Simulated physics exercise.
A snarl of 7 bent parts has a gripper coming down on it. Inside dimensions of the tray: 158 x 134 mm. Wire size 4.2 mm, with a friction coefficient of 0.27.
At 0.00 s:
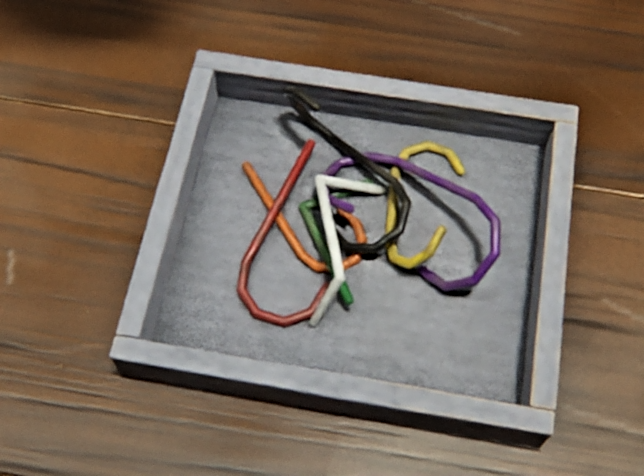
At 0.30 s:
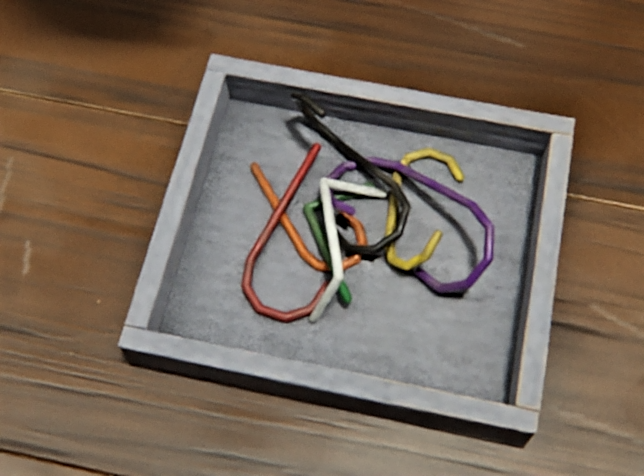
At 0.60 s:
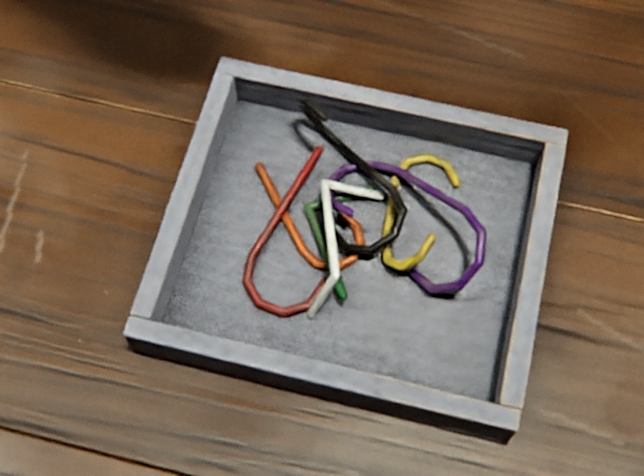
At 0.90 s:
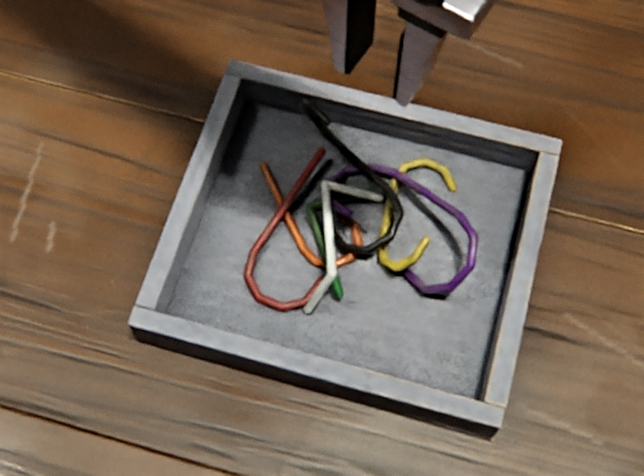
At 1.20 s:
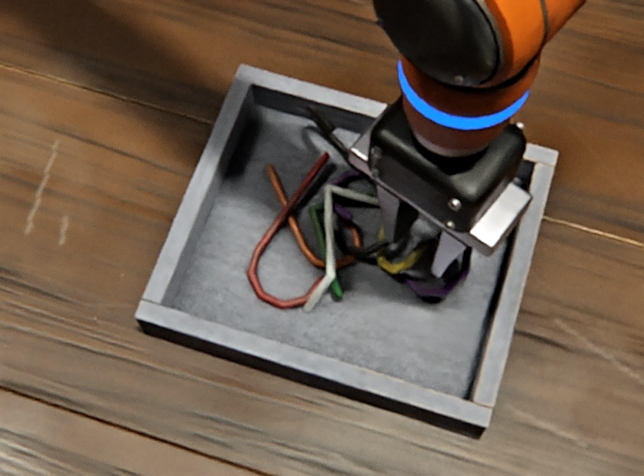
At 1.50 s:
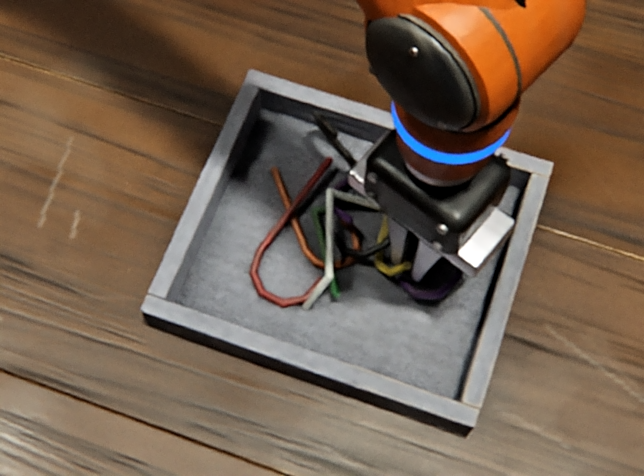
At the start, a tangle of bent, coloured pieces lies in a gray tray on a wooden surface while the view shifts slightly. Gripper fingers then appear at the top, and an orange robot arm lowers them into the right side of the tangle, where they close on the yellow hook.
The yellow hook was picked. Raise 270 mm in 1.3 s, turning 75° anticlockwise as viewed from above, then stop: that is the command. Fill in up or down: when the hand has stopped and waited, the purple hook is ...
... up.
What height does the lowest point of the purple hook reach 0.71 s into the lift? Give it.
Height: Approx. 80 mm.
After 1.89 s, lowest point more than 20 mm over the tray floor, yellow hook 58 mm.
After 2.21 s, lowest point more than 20 mm over the tray floor, yellow hook 158 mm, purple hook 79 mm.
After 2.80 s, lowest point more than 20 mm over the tray floor, yellow hook 272 mm, purple hook 191 mm.
At rest, hanging yellow hook 272 mm, purple hook 188 mm; the other 5 are down.
